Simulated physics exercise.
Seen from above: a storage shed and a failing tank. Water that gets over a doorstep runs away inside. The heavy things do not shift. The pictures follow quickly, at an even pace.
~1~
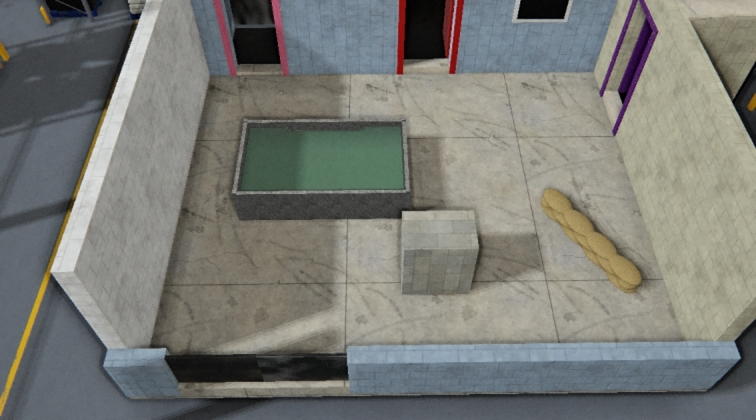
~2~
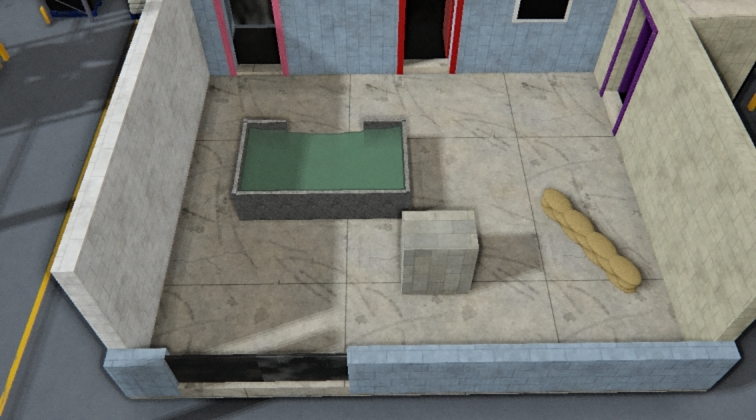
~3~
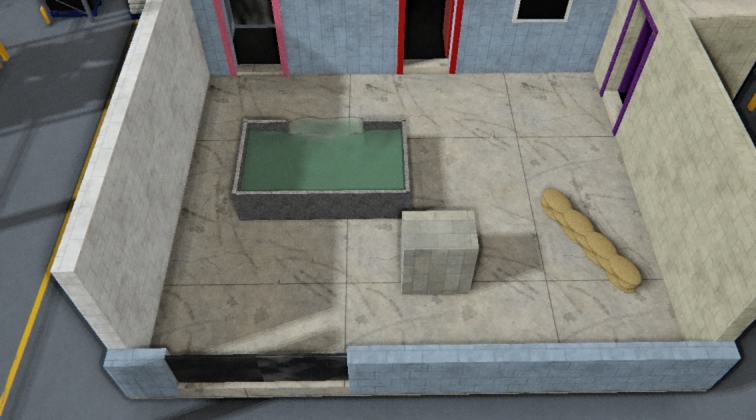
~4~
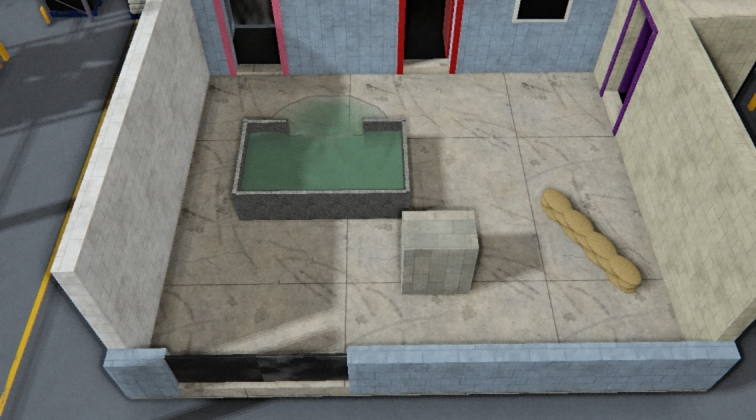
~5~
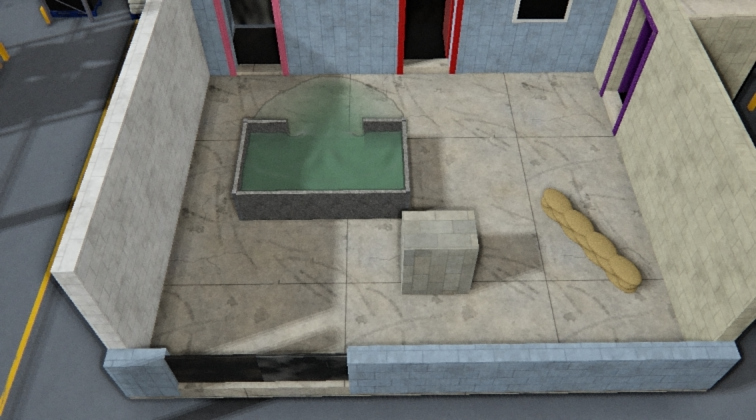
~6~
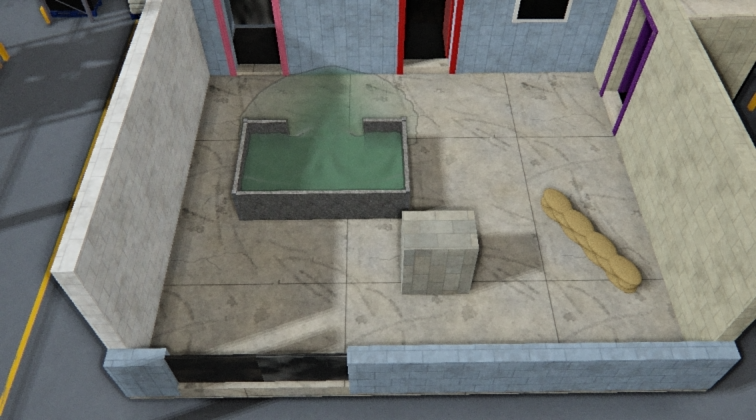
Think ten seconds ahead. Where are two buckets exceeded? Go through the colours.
The purple door holds within the limit; the pink door floods; the red door holds within the limit.
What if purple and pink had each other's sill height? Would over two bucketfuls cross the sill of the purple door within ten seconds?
My reading: Purple door floods.
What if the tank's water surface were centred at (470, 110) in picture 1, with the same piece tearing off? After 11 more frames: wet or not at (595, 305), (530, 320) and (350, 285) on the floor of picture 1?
As listed: No water, clear, free of water.
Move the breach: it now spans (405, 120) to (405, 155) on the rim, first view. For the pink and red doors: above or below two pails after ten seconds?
In short: The pink door stays under, the red door is under.
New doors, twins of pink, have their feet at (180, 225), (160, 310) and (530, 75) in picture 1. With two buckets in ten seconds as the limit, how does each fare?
In turn: Stays under, takes less, lets less in.
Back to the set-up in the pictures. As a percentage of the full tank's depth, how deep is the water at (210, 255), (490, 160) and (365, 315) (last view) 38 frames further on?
Roughly 8, 2 and 0 per cent, in turn.
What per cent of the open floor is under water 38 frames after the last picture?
Close to 60 %.
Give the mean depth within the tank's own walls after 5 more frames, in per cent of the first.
Close to 66 %.
A moment on, water covers 15 % of the floor; the purple door not reached, the pink door under two buckets in, the red door wet at the sill, nothing in.
Next, water covers 20 % of the floor; the purple door not reached, the pink door over two buckets in, the red door wet at the sill, nothing in.
Then, water covers 45 % of the floor; the purple door wet at the sill, nothing in, the pink door far over two buckets in, the red door under two buckets in.
Later, water covers 60 % of the floor; the purple door wet at the sill, nothing in, the pink door far over two buckets in, the red door under two buckets in.
In the end, water covers 90 % of the floor; the purple door wet at the sill, nothing in, the pink door far over two buckets in, the red door under two buckets in.
